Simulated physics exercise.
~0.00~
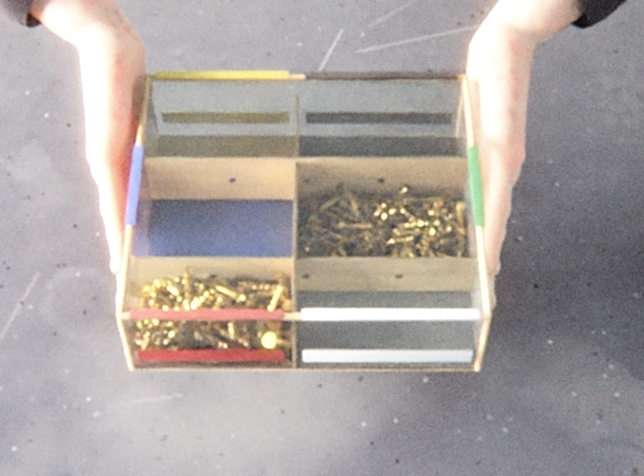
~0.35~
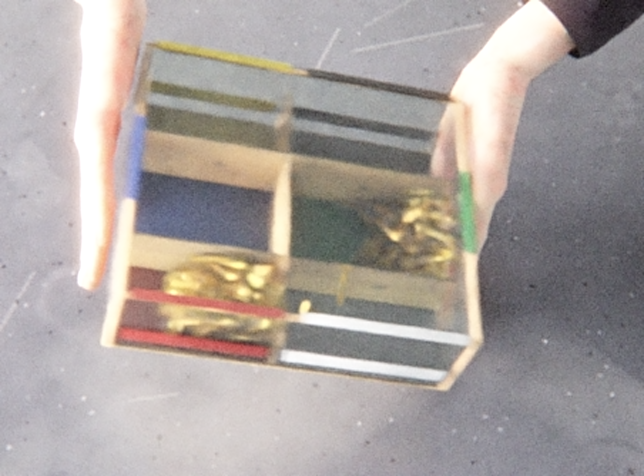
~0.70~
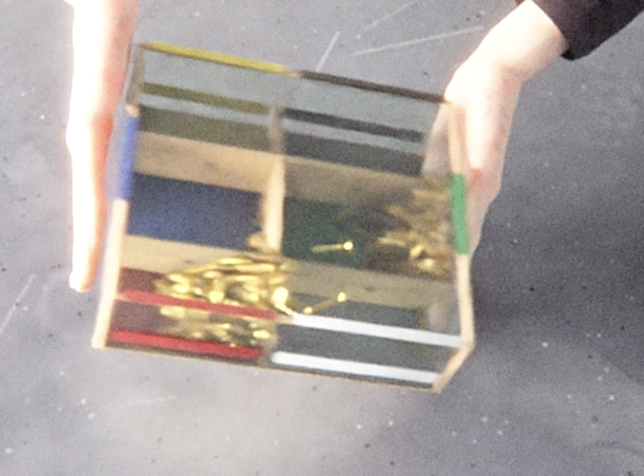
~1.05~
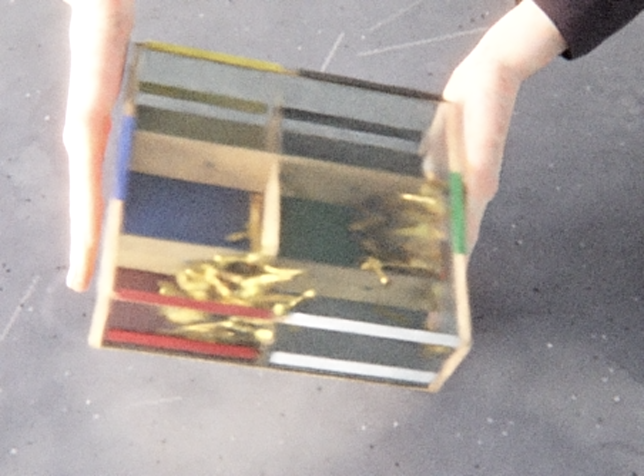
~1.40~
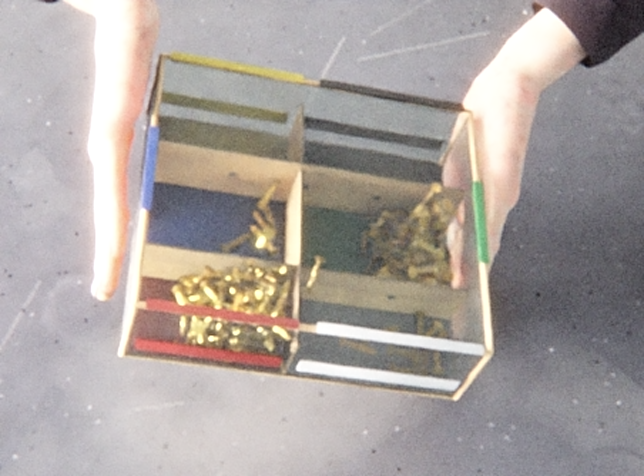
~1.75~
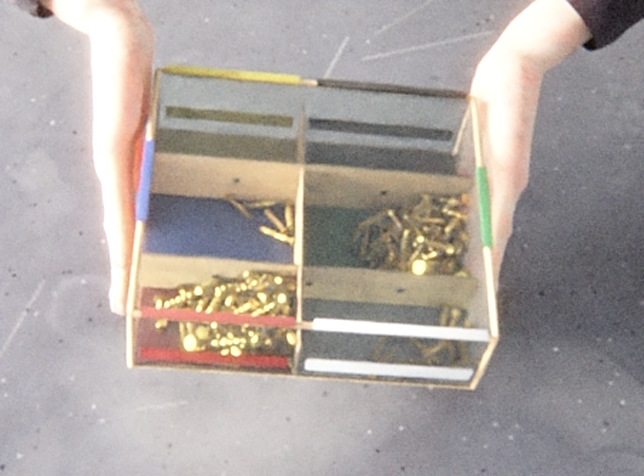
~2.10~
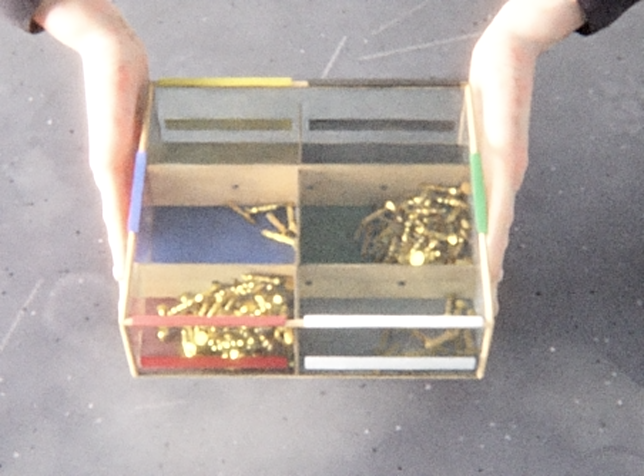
Hands tilting and shaking a clear-lidded box of brass-coloured screws, a few spilling into blue and white compartments before it levels.
